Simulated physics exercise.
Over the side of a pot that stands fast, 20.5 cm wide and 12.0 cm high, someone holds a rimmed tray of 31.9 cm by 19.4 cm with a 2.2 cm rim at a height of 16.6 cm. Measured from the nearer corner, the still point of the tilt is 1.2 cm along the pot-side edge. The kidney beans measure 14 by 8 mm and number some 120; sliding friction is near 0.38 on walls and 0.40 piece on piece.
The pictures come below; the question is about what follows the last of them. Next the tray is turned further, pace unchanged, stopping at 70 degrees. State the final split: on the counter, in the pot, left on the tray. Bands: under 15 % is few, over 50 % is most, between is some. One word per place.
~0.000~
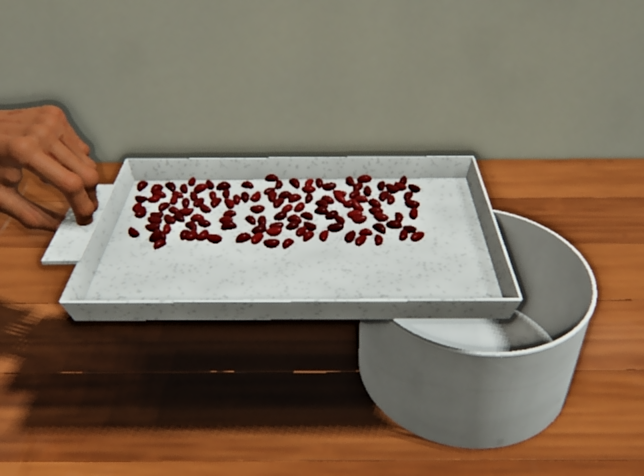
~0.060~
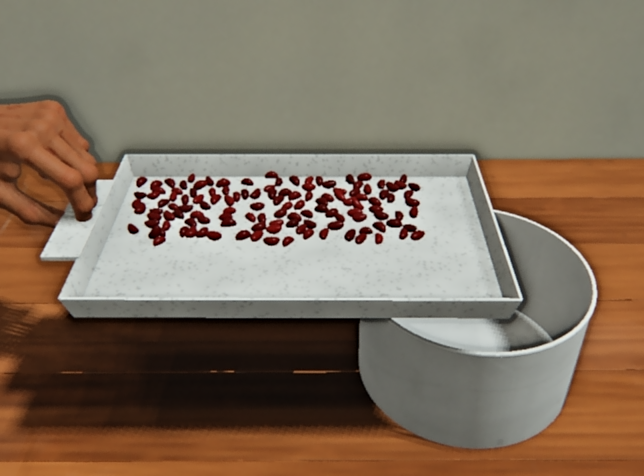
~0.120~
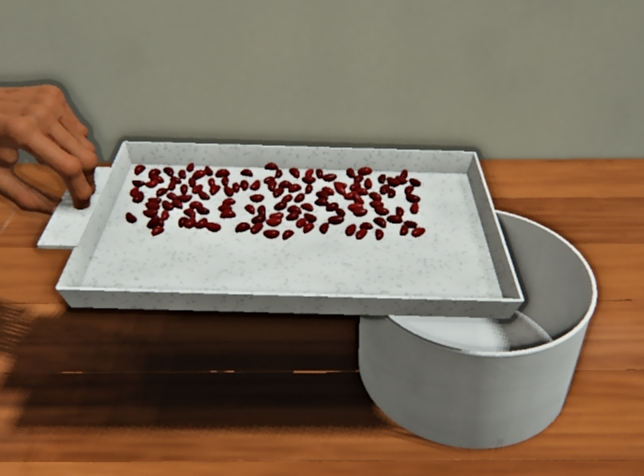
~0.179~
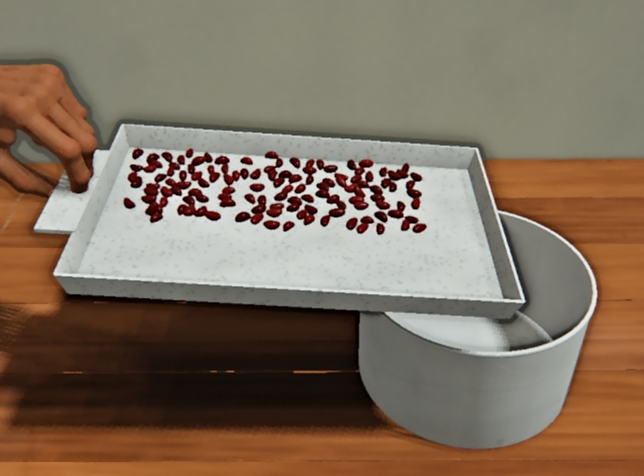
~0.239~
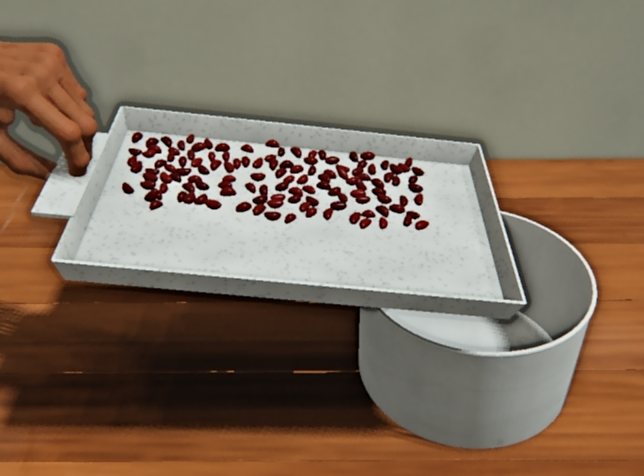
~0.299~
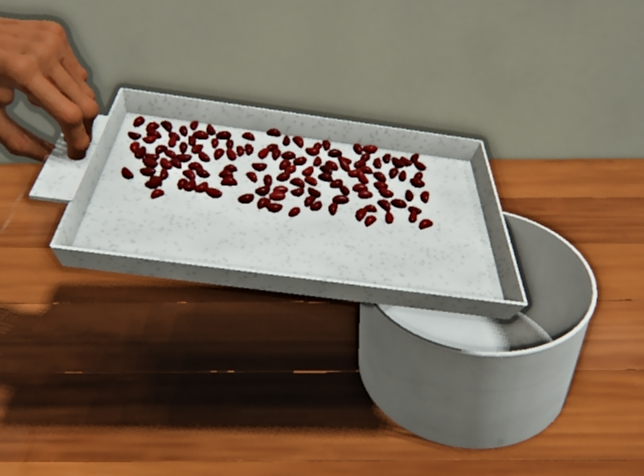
Counter: Some, pot: Few, left on the tray: Most.
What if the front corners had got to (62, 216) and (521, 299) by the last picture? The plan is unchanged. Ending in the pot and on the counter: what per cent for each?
Pot: 10, counter: 35.
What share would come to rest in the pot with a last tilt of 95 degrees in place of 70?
Near 5 %, then.
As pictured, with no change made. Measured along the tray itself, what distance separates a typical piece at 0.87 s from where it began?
About 14 cm.
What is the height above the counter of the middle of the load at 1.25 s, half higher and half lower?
Around 20 cm up.
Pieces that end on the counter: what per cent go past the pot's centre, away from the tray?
Some 80 per cent.
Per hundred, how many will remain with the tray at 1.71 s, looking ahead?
Around 75 percent.
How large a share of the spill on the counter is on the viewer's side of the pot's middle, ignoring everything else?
90 %.
Then, at 0.87 s, tilt 39 degrees; the tray holds 100 %, the pot 0 %.
Then, at 1.25 s, tilt 58 degrees; the tray holds 85 %, the pot 0 %.
Then, at 1.71 s, tilt 70 degrees; the tray holds 75 %, the pot 0 %.
At rest (3.1 s), counter 30 %, pot 0 %, tray 70 %.
